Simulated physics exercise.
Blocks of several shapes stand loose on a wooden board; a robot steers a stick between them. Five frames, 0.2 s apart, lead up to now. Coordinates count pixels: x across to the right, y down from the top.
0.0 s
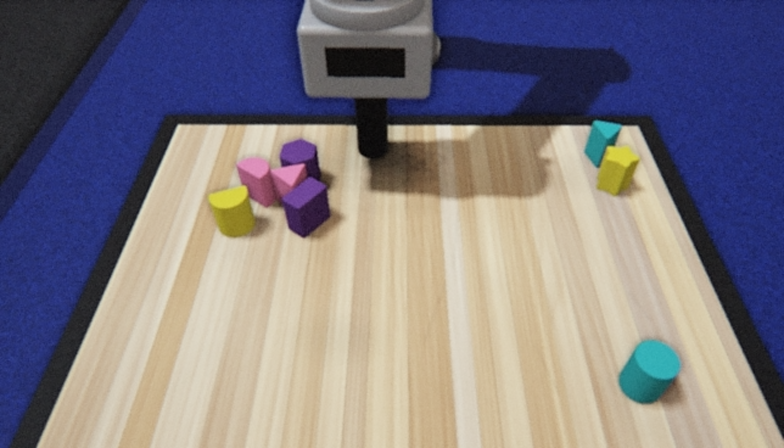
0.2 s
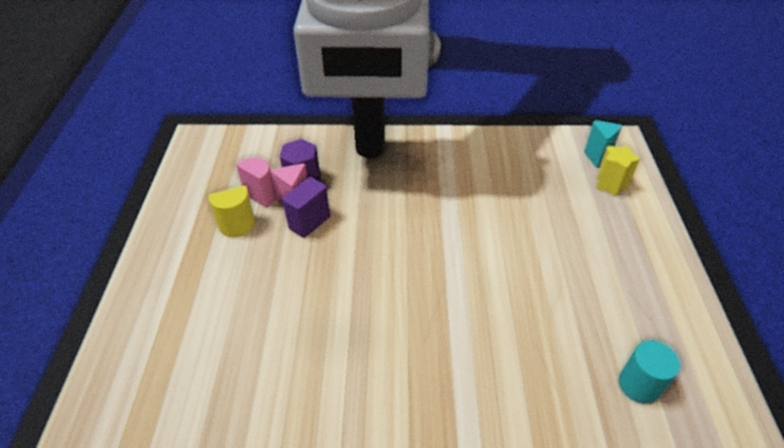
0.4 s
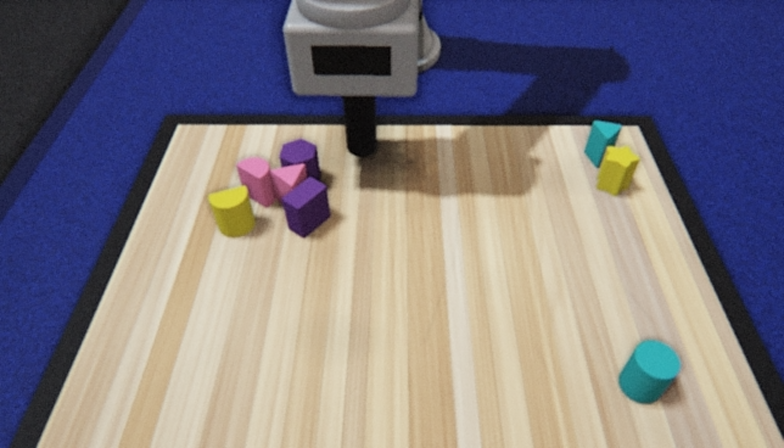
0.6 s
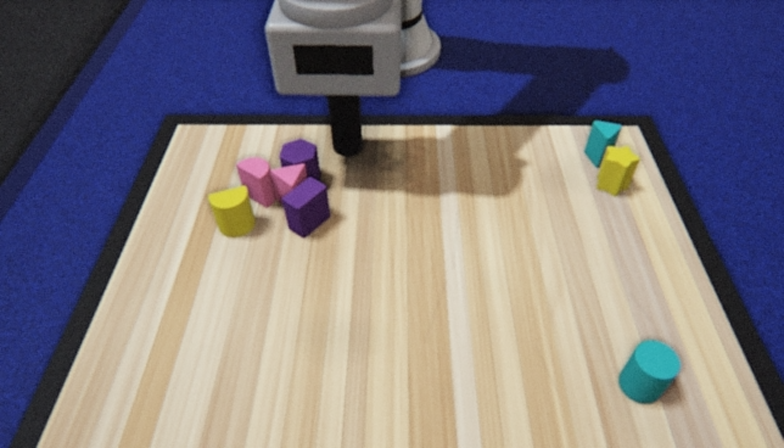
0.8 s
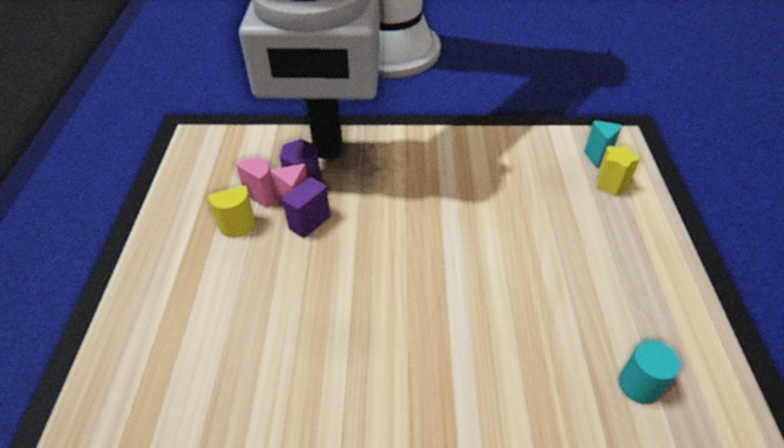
On a wooden board, a robot arm moving its black stick left toward a cluster of pink, purple and yellow blocks, which stay still.
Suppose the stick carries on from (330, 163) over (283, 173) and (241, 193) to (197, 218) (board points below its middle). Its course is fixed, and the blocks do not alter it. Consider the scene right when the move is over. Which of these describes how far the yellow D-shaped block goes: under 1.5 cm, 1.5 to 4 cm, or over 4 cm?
The middle band: 1.5 to 4 cm.
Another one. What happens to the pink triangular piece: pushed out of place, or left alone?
It ends up somewhere else.
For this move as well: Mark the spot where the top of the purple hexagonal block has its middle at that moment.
My best guess is (239, 186).
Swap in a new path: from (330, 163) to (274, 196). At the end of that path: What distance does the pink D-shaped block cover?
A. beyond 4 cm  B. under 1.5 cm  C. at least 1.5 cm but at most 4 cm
I'll go with A - beyond 4 cm.
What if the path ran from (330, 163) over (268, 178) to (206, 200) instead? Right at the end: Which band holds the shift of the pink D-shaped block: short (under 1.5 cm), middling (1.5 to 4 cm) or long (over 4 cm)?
I reckon it covers more than 4 cm.
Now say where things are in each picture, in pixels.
In the first picture, tip of the stick (373, 151), middles of tops, yellow D-shaped block (229, 197), pink D-shaped block (255, 166), pink triangular piece (289, 173), purple hexagonal block (298, 150).
In the second picture, stick (370, 150), nothing pushed.
In the third picture, stick (362, 149), nothing pushed.
In the fourth picture, stick (348, 148), nothing pushed.
In the fifth picture, stick (328, 151), yellow D-shaped block (229, 197), pink D-shaped block (255, 166), pink triangular piece (289, 173), purple hexagonal block (298, 150).
The first path, step by step. One third of the way, stick (280, 161); pink D-shaped block (232, 177), turned 45° clockwise; pink triangular piece (282, 181), turned 20° anticlockwise; purple hexagonal block (264, 166), turned 50° anticlockwise.
Two thirds of the way, stick (236, 181); yellow D-shaped block (225, 209); pink D-shaped block (203, 194), turned 110° clockwise; pink triangular piece (280, 182), turned 30° anticlockwise; purple hexagonal block (241, 184).
At the end, stick (193, 206); yellow D-shaped block (225, 213); pink D-shaped block (192, 206), turned 100° clockwise; pink triangular piece (280, 182), turned 30° anticlockwise; purple hexagonal block (239, 186), turned 135° anticlockwise.
